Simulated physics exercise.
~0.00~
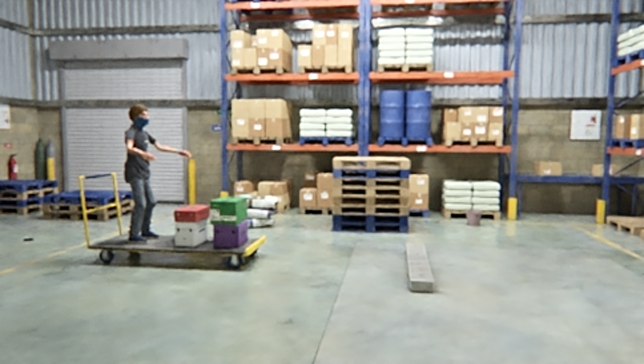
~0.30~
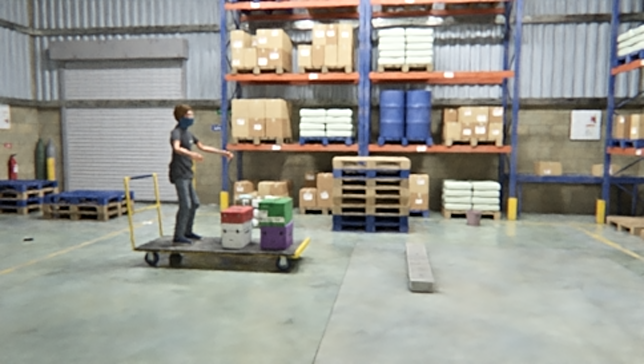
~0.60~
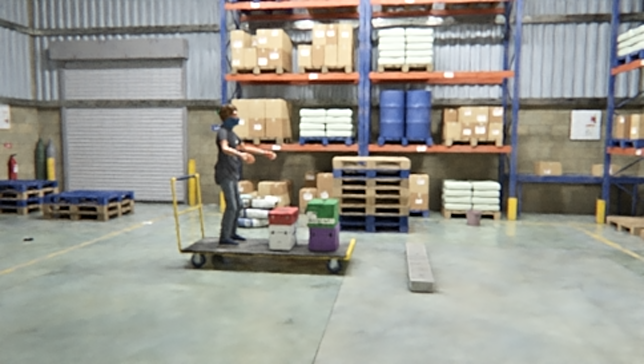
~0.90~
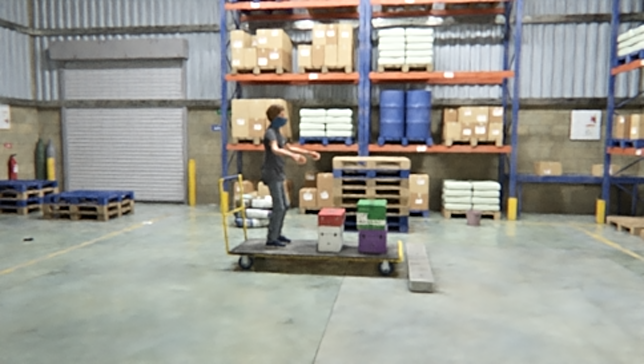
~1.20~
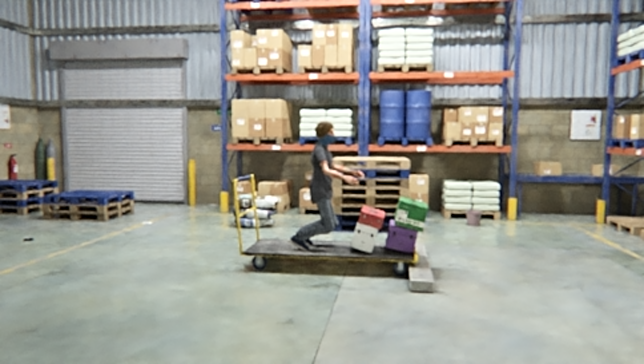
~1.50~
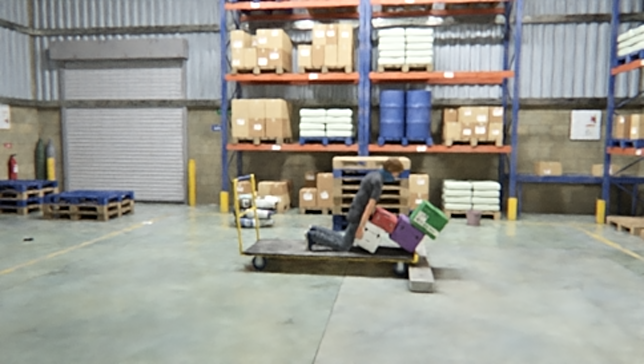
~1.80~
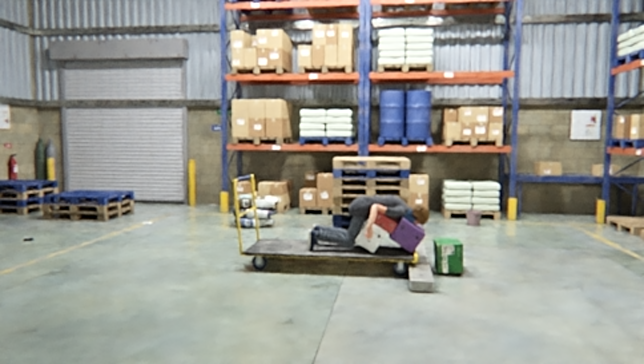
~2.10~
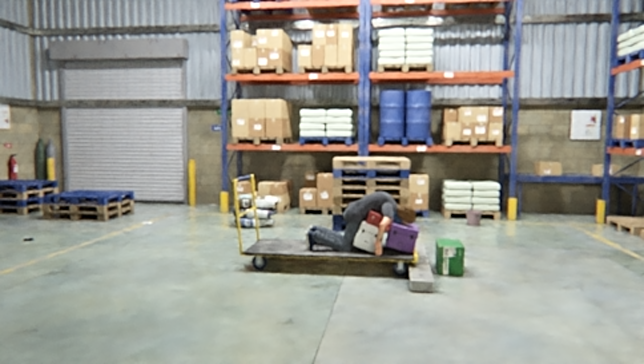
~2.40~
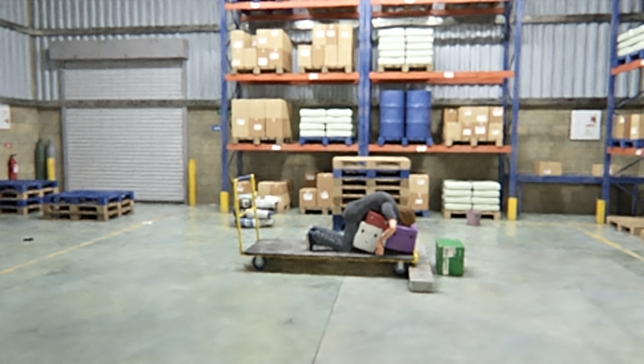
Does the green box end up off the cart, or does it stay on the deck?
The green box ends up off the cart. It tips over the front end and rests on the floor beyond the beam.
